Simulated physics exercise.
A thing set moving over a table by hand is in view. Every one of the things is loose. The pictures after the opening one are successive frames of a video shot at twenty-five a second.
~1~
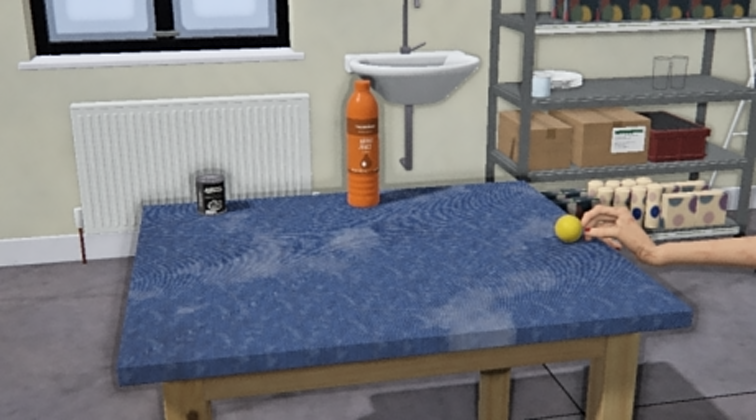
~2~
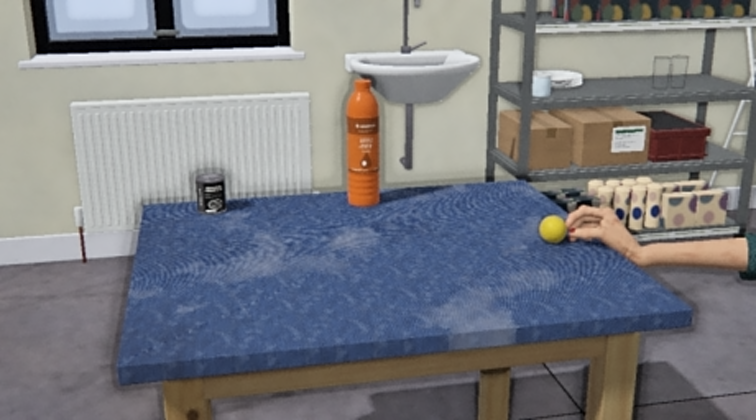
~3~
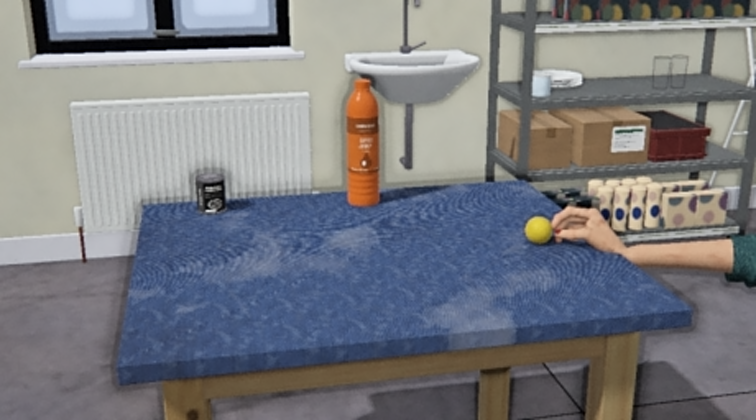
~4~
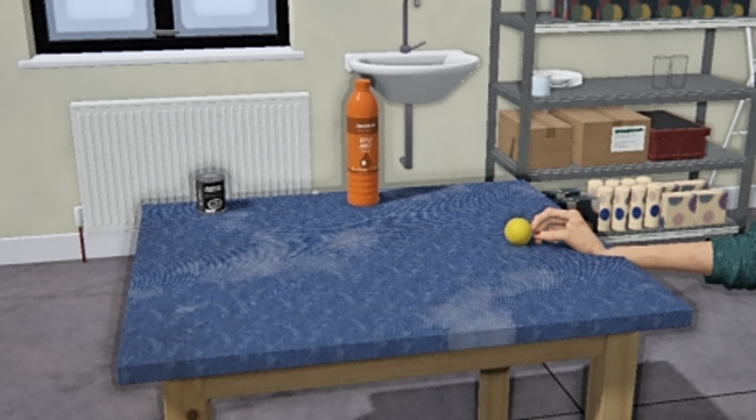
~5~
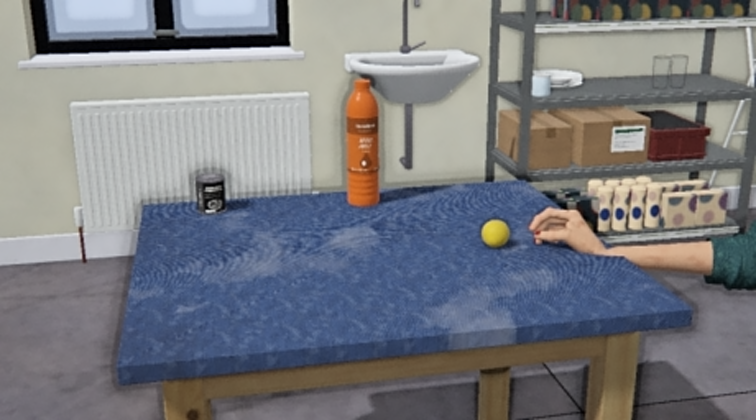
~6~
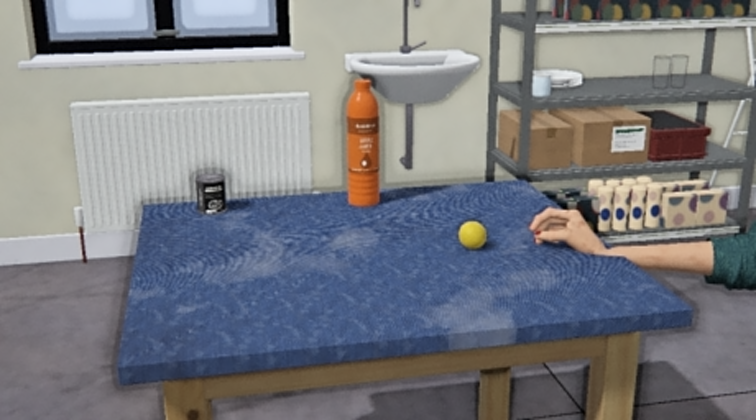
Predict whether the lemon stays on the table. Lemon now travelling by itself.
It does not stay; it leaves the table.
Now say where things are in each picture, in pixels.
The first picture shows under the hand; yellow lemon (569, 229).
The second picture shows under the hand; yellow lemon (553, 229).
The third picture shows under the hand; yellow lemon (539, 230).
The fourth picture shows yellow lemon (519, 232).
The fifth picture shows yellow lemon (496, 234) moved about its own width.
The sixth picture shows yellow lemon (473, 235) moved well along.
Then, 0.40 s later than the last frame, yellow lemon moved well along near (243, 253).
Then, 0.80 s later than the last frame, yellow lemon now off the table.
When it is over, off the table, yellow lemon.
